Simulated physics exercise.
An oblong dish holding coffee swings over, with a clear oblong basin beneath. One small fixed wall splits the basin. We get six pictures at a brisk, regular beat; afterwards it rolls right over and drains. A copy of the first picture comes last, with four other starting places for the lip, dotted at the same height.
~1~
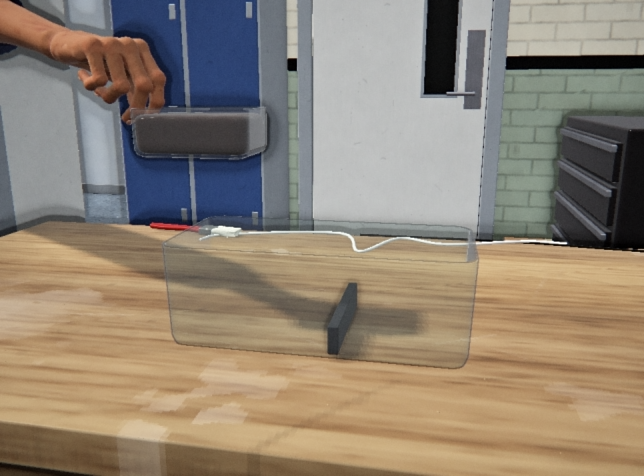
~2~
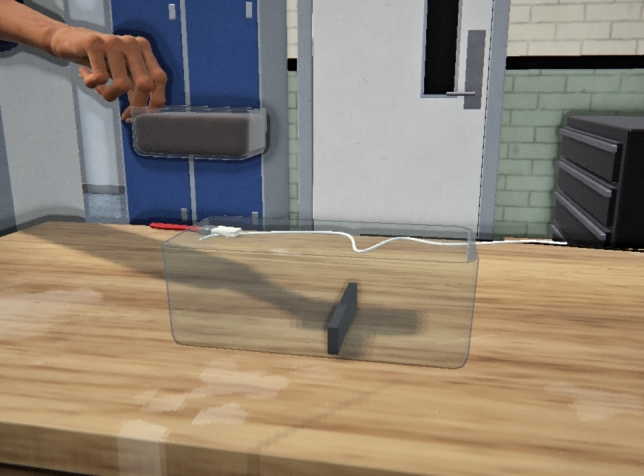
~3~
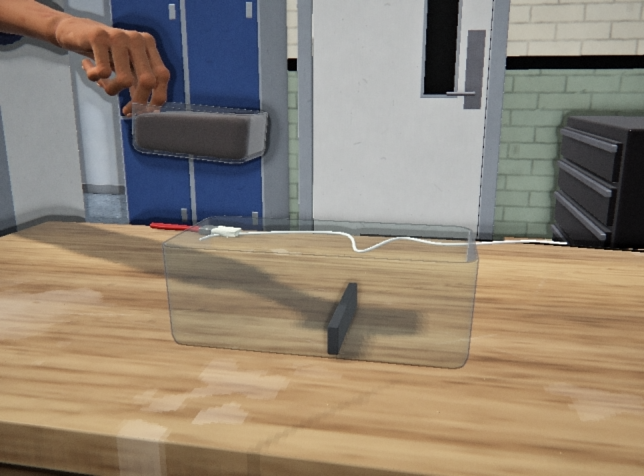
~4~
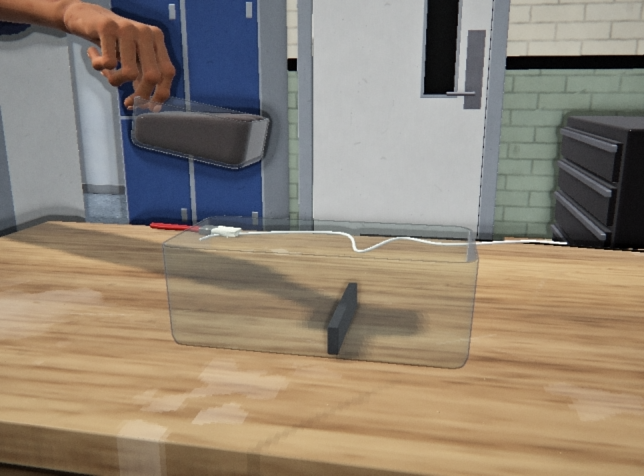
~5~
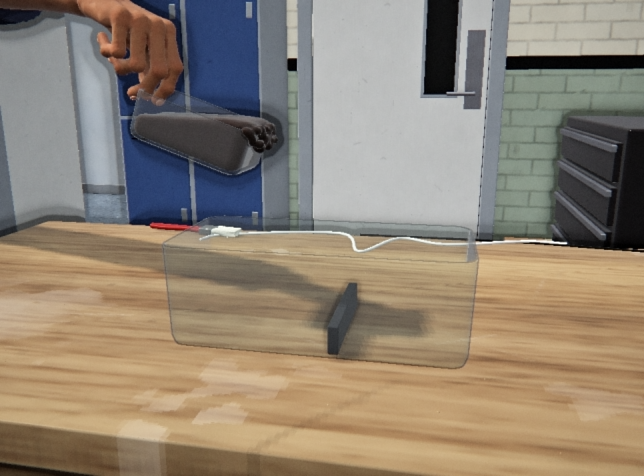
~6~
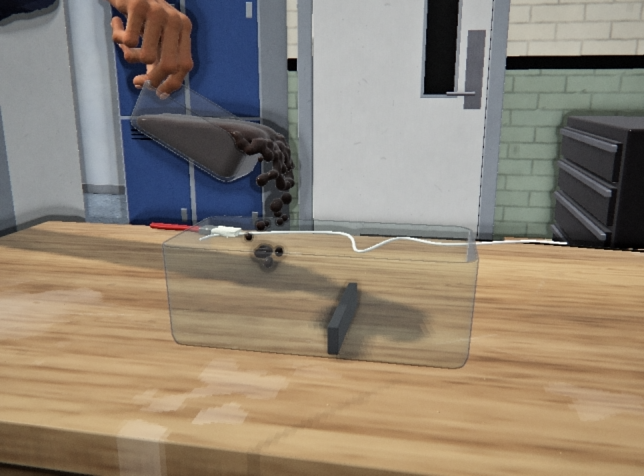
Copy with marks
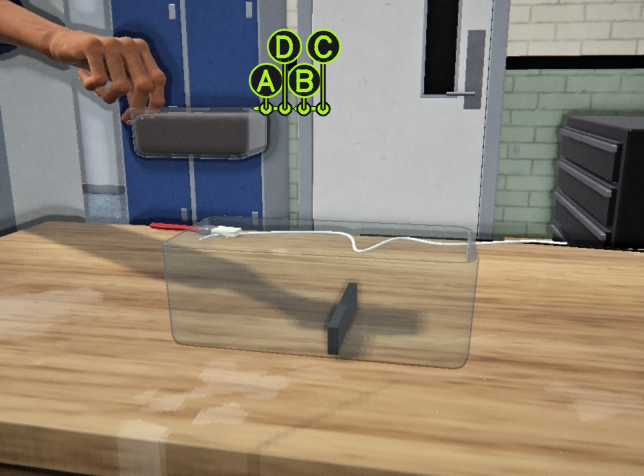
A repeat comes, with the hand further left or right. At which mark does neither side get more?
It is D.
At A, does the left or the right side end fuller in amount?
The left side.
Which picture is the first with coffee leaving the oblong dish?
In picture 5.
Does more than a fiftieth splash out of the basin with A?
No, it does not.
On the marked copy, A at (266, 108); B at (303, 108); C at (323, 108); D at (284, 108).
With A, about 82 % ends left of the wall and 17 % right of it.
With B, about 30 % ends left of the wall and 69 % right of it.
With C, about 23 % ends left of the wall and 76 % right of it.
With D, about 44 % ends left of the wall and 56 % right of it.
